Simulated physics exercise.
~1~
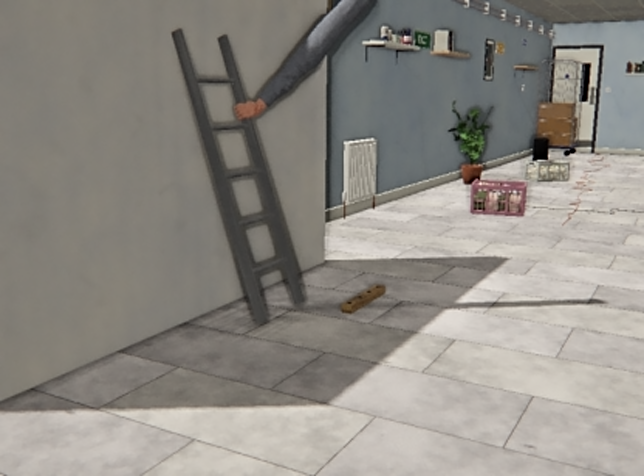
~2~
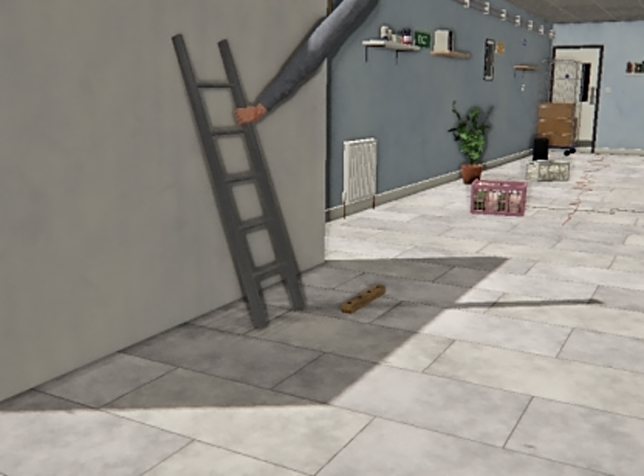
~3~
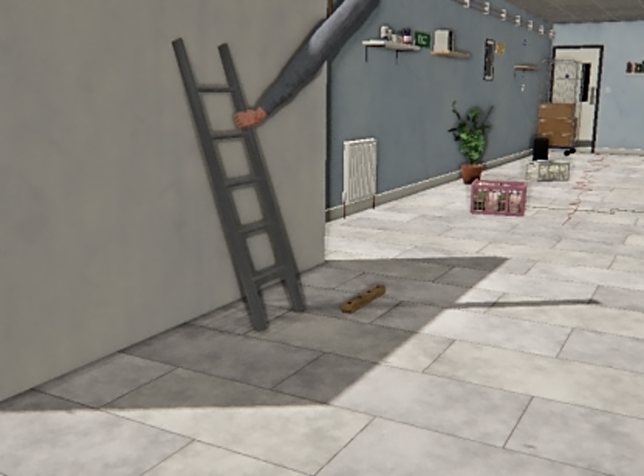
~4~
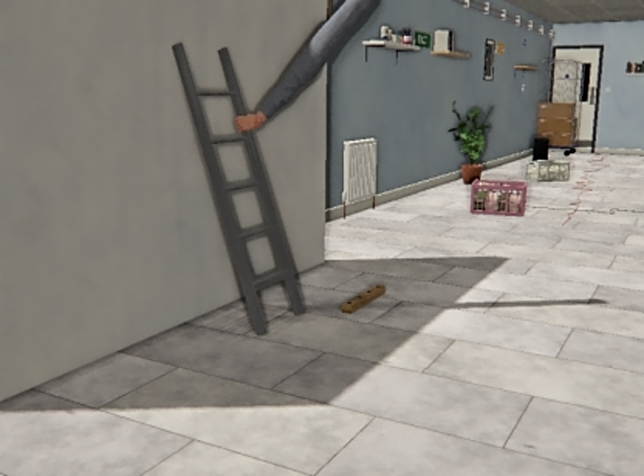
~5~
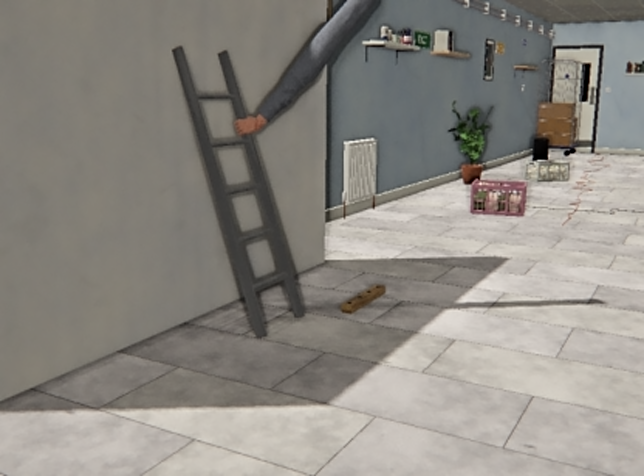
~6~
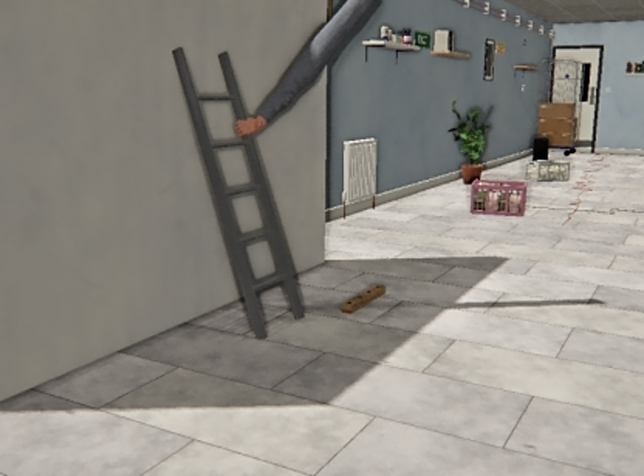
Beside a plain wall on a tiled floor, a hand lowers a slanted grey rack slightly, then holds it still near a wooden batten.
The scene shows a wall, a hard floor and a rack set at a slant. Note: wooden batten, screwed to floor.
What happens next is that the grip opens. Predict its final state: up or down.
It keeps its footing.
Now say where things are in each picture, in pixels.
Still on the way; grey rack (241, 174); batten (364, 298), in the first frame.
Still on the way; grey rack (241, 178); batten (364, 298), in the second frame.
Still on the way; grey rack (241, 182); batten (364, 298), in the third frame.
Still on the way; grey rack (242, 186); batten (364, 298), in the fourth frame.
Still on the way; grey rack (242, 189); batten (364, 298), in the fifth frame.
In place, still held; grey rack (242, 191); batten (364, 298), in the sixth frame.
Then, 0.46 s past the last view, grey rack at rest near (242, 191).
Finally, the grey rack holds its place, near (242, 191).
